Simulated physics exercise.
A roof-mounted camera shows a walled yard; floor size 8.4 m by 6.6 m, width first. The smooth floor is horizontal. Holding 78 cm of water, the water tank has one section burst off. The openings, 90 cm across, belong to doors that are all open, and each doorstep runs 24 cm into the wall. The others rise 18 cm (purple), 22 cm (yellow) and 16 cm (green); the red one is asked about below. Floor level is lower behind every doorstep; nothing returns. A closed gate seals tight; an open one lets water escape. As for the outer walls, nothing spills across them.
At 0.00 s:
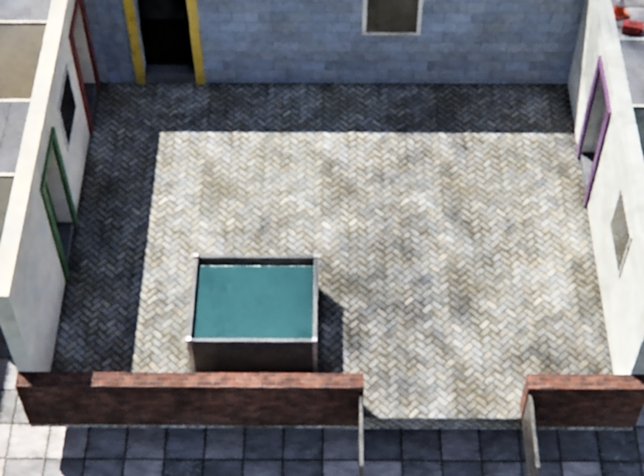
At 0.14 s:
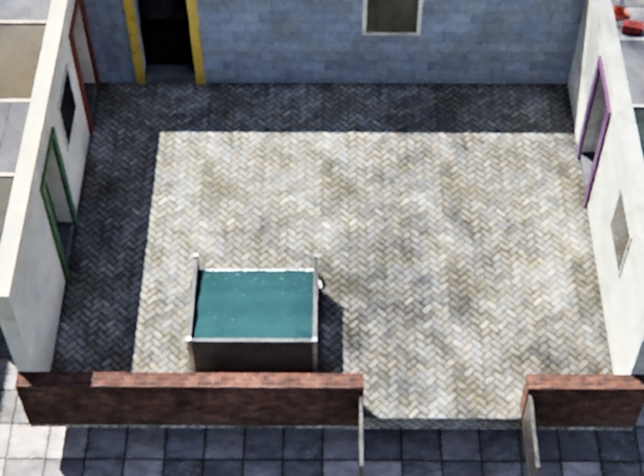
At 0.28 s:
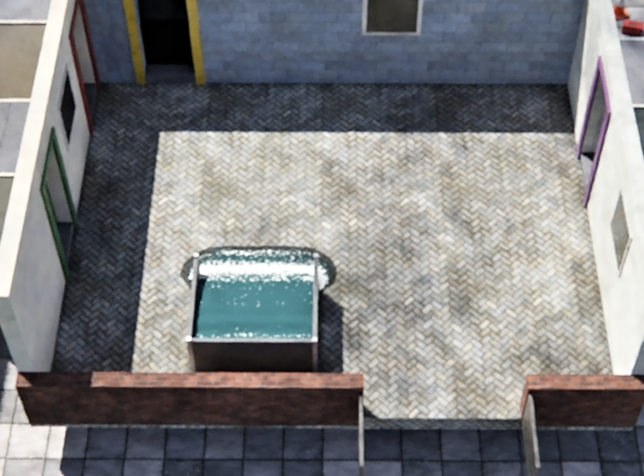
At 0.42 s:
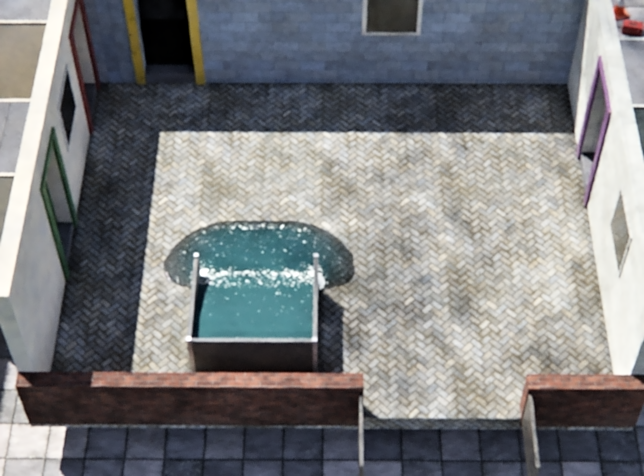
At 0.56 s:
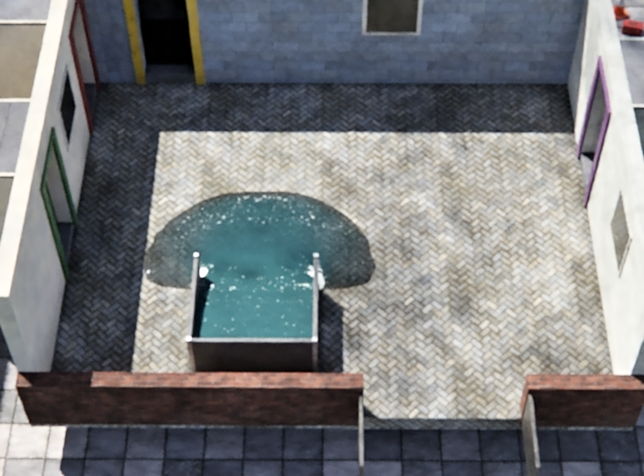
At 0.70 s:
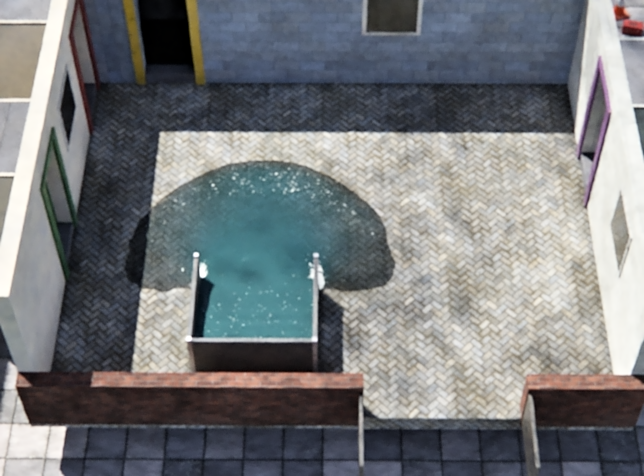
In this clip, still water fills a rectangular tank in a walled yard with open doorways, then pours out through the tank's far side and spreads across the pale paved floor in a widening, rounded sheet as the level inside drops.
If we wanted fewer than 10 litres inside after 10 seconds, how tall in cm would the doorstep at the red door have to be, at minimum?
It would need to be around 23 cm tall.
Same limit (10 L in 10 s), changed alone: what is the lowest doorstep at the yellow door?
At yellow, about 17 cm.
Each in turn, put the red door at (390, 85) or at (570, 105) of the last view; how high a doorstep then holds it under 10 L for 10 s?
Roughly 14.0 cm, then roughly 16 cm.
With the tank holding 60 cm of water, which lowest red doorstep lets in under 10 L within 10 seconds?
Some 16 cm.
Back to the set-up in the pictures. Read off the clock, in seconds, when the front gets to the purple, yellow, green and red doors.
It gets to purple after 4.0 s, yellow after 1.6 s, green after 1.8 s and red after 2.0 s.
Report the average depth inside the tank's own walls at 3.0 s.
On average, around 10 cm.
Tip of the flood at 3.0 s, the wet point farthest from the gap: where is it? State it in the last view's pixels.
Near pixel (562, 88).
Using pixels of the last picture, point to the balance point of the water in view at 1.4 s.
The water is centred around (259, 239) in the last picture's pixels.
After 1.4 s water covers 35 % of the floor, deepest (24 cm) near (270, 87); it has not reached the red door.
After 3.0 s water covers 50 % of the floor, deepest (30 cm) near (97, 94); 27 cm at the red door, 8 litres in over its 19 cm doorstep.
After 10.0 s water covers 95 % of the floor, deepest (9 cm) near (46, 402); 3 cm at the red door, 23 litres in over its 19 cm doorstep.
At the red door as built, the water arrived by 2.1 s and peaked near 27 cm at 3.0 s.
Run again over the same 10 s with other heights there, 21 litres in over 19.5 cm, 5 litres over 26 cm. The limit of 10 litres is kept from about 23 cm up.
